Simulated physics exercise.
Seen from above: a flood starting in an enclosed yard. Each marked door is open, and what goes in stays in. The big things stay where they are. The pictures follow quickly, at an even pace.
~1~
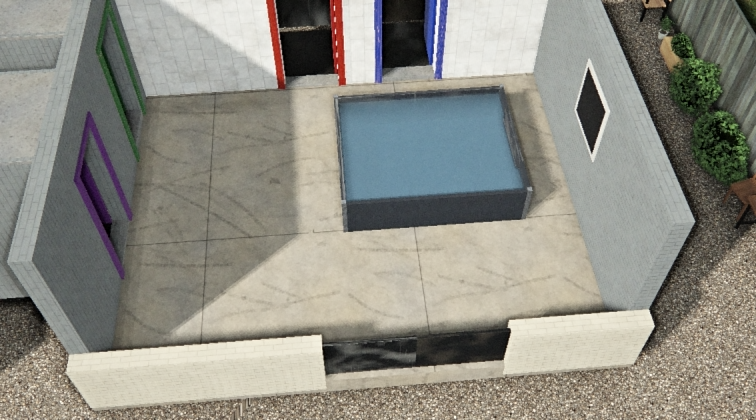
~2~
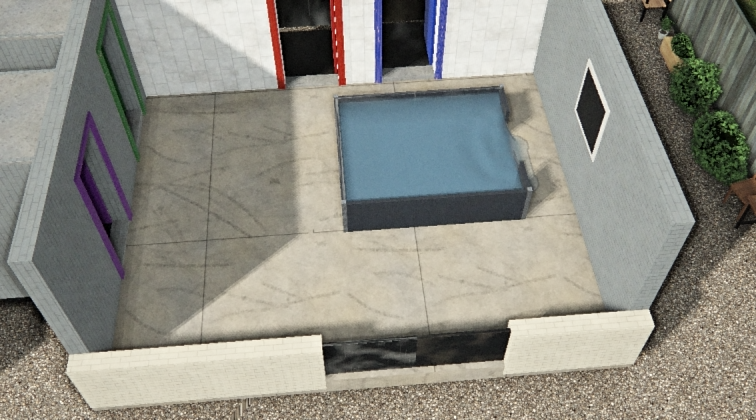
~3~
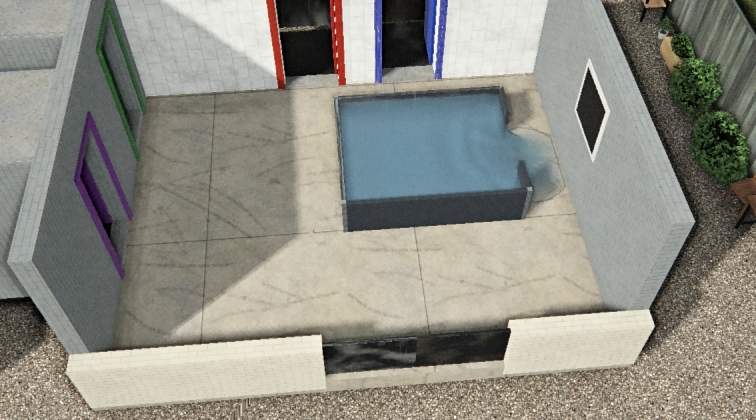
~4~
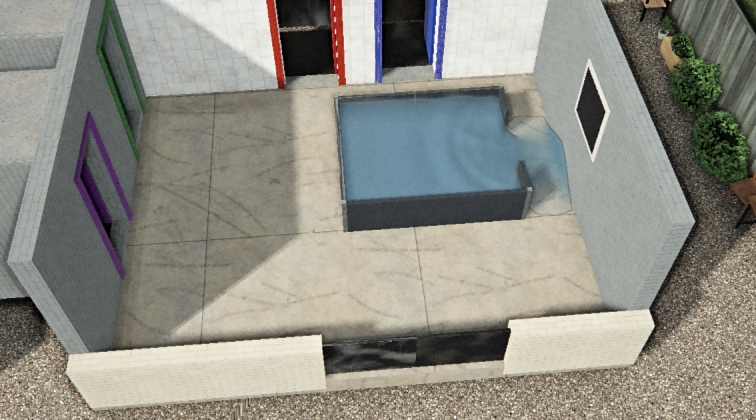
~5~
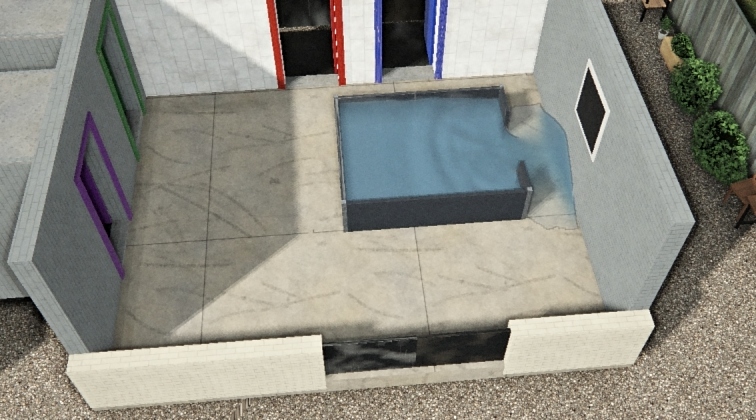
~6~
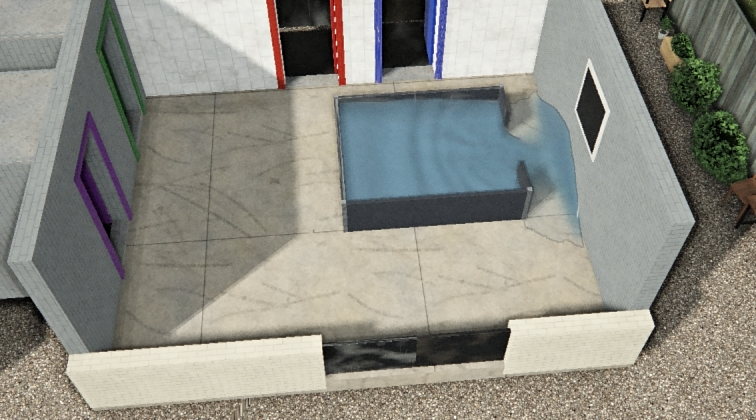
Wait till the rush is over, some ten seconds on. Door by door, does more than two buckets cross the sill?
The red door takes more than that; the blue door stays under that; the purple door takes more than that; the green door stays under that.
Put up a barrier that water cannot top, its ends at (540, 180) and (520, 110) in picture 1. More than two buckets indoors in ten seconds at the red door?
In short: The red door stays under.
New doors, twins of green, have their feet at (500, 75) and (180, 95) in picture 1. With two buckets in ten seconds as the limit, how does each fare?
In turn: Goes over, stays under.
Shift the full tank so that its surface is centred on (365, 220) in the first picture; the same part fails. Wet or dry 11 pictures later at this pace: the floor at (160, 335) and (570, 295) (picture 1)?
As listed: Clear, wet.
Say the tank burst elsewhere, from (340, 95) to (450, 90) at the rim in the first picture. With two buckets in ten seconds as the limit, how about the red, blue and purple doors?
The red one passes that mark, the blue one floods, the purple one lets less in.
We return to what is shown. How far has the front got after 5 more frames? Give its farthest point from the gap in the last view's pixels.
I would point to (610, 340).
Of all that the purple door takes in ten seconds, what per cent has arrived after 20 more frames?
About 0 per cent.
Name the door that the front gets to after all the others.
The door marked purple.
A moment on, water covers 15 % of the floor; the red door not reached, the blue door not reached, the purple door not reached, the green door not reached.
Next, water covers 30 % of the floor; the red door not reached, the blue door wet at the sill, nothing in, the purple door not reached, the green door not reached.
Then, water covers 50 % of the floor; the red door wet at the sill, nothing in, the blue door wet at the sill, nothing in, the purple door not reached, the green door not reached.
Later, water covers 90 % of the floor; the red door under two buckets in, the blue door wet at the sill, nothing in, the purple door under two buckets in, the green door under two buckets in.
In the end, water covers 100 % of the floor; the red door over two buckets in, the blue door wet at the sill, nothing in, the purple door over two buckets in, the green door under two buckets in.
